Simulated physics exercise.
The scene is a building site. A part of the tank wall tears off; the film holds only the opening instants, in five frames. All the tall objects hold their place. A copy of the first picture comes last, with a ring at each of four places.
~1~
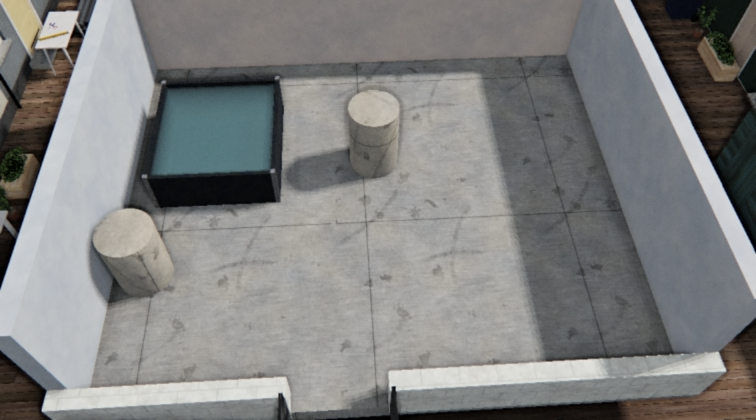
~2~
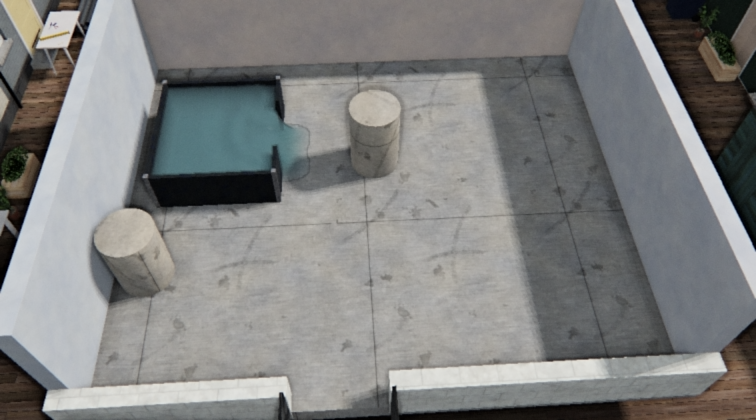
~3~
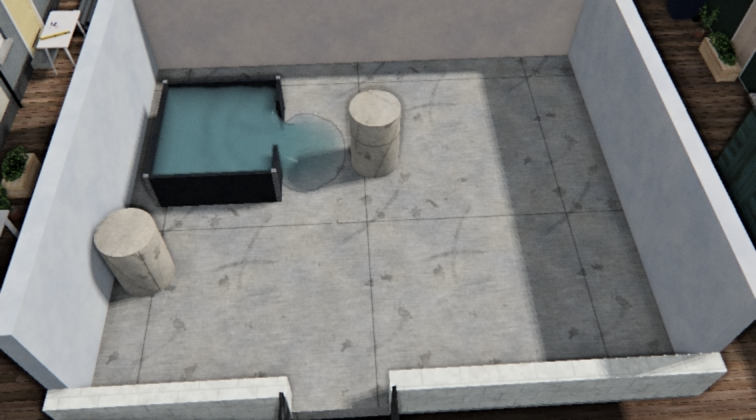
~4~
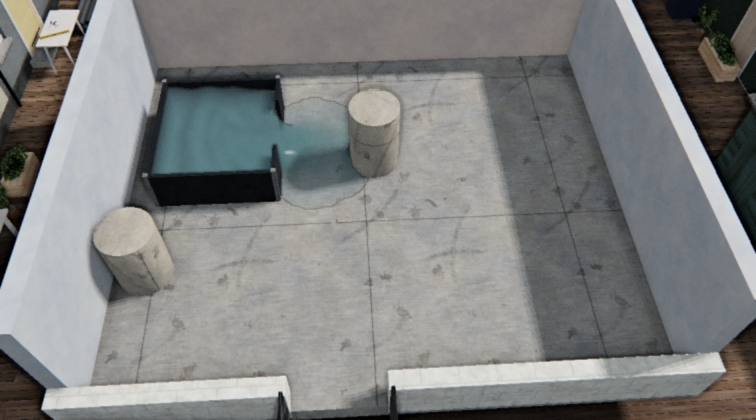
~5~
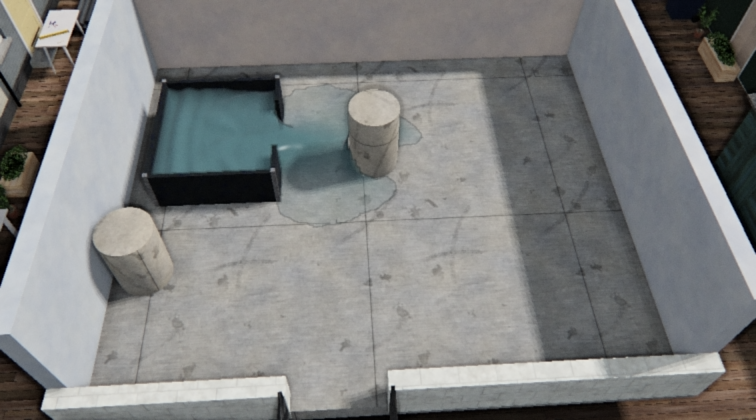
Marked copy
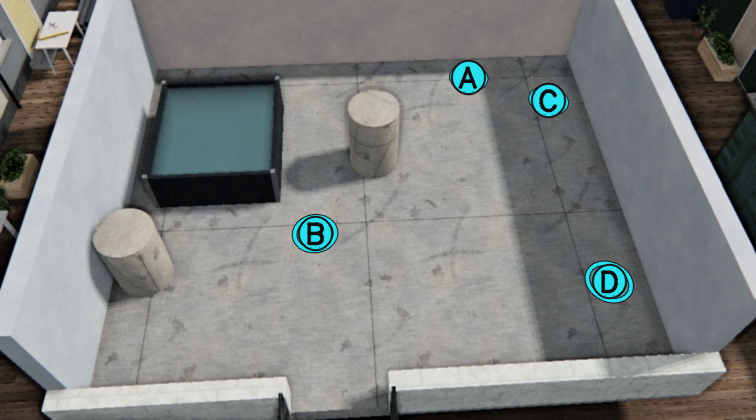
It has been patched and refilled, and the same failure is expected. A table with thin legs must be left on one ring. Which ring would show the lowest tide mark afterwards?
Best: B.
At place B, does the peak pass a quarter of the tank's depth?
No.
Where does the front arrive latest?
The answer is D.
In cyan, A at (468, 77); B at (315, 233); C at (548, 100); D at (609, 281).
Choosing A, the water peaks at about 24 % of the depth that stood in the tank.
Choosing B, the water peaks at about 12 % of the depth that stood in the tank.
Choosing C, the water peaks at about 26 % of the depth that stood in the tank.
Choosing D, the water peaks at about 26 % of the depth that stood in the tank.
